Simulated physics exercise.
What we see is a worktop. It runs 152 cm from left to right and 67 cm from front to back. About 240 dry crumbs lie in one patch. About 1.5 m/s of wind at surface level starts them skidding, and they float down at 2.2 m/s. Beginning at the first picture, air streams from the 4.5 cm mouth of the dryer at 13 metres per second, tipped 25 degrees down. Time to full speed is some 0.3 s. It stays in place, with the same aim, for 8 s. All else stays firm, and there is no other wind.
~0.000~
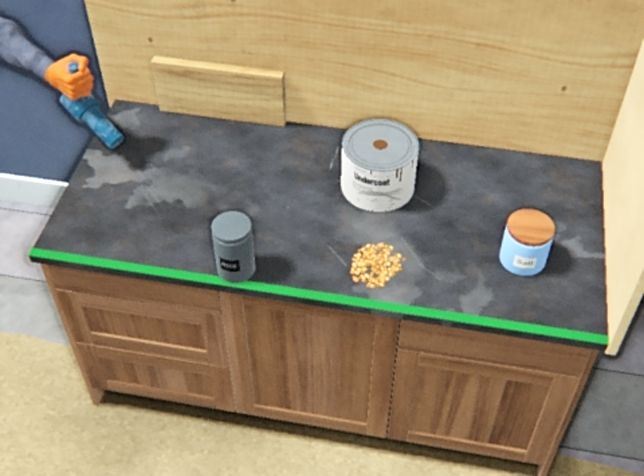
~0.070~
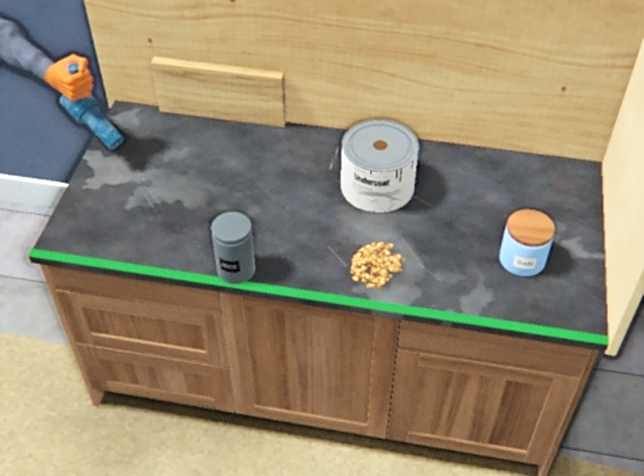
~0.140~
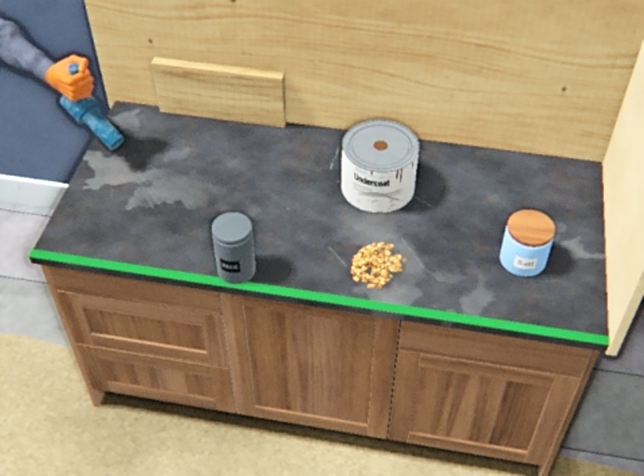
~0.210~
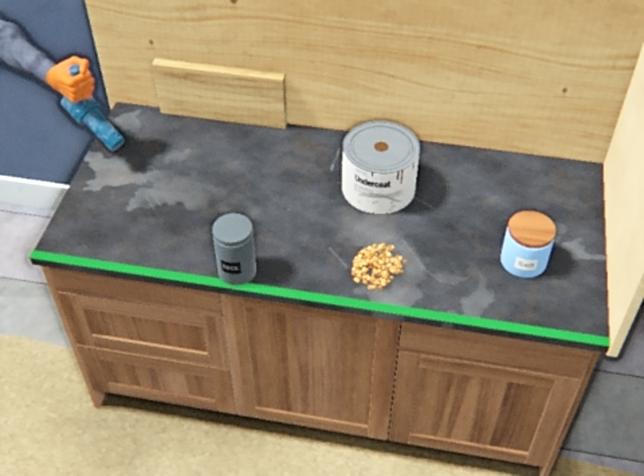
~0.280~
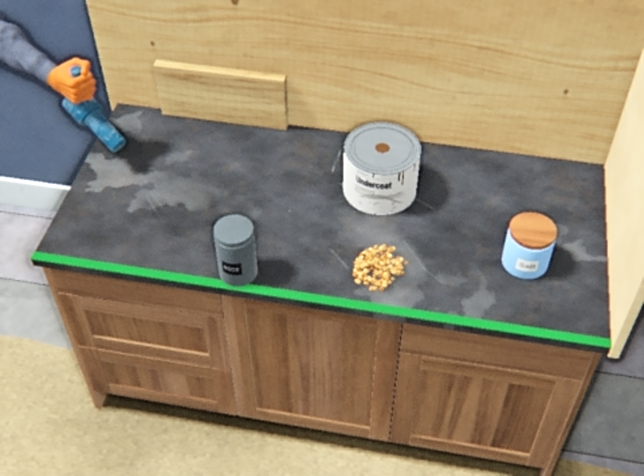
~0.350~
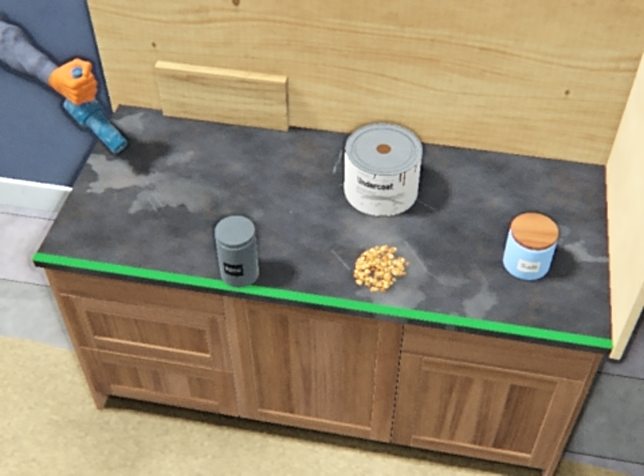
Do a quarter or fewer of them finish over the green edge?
No, more than a quarter do.
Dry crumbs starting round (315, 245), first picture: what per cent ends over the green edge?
70 %.
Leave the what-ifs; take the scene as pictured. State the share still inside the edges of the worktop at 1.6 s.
Roughly 40 per cent.
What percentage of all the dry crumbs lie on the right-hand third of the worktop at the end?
Near 40 per cent at the end.
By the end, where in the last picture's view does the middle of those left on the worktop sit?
I'd put it close to (566, 302) in the last view.
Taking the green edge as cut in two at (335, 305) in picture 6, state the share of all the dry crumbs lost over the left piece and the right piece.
My take is close to 0 percent on the left side and near 60 percent on the right.
After 1.6 s, 60 % are over the green edge; the middle of those still in play is near (557, 298); 68 % have settled or left.
After 2.6 s, 62 % are over the green edge; the middle of those still in play is near (559, 299); 71 % have settled or left.
After 4.4 s, 62 % are over the green edge; the middle of those still in play is near (565, 303); 72 % have settled or left.
After 8.0 s, at the end, 63 % are over the green edge; the middle of those still in play is near (566, 302).
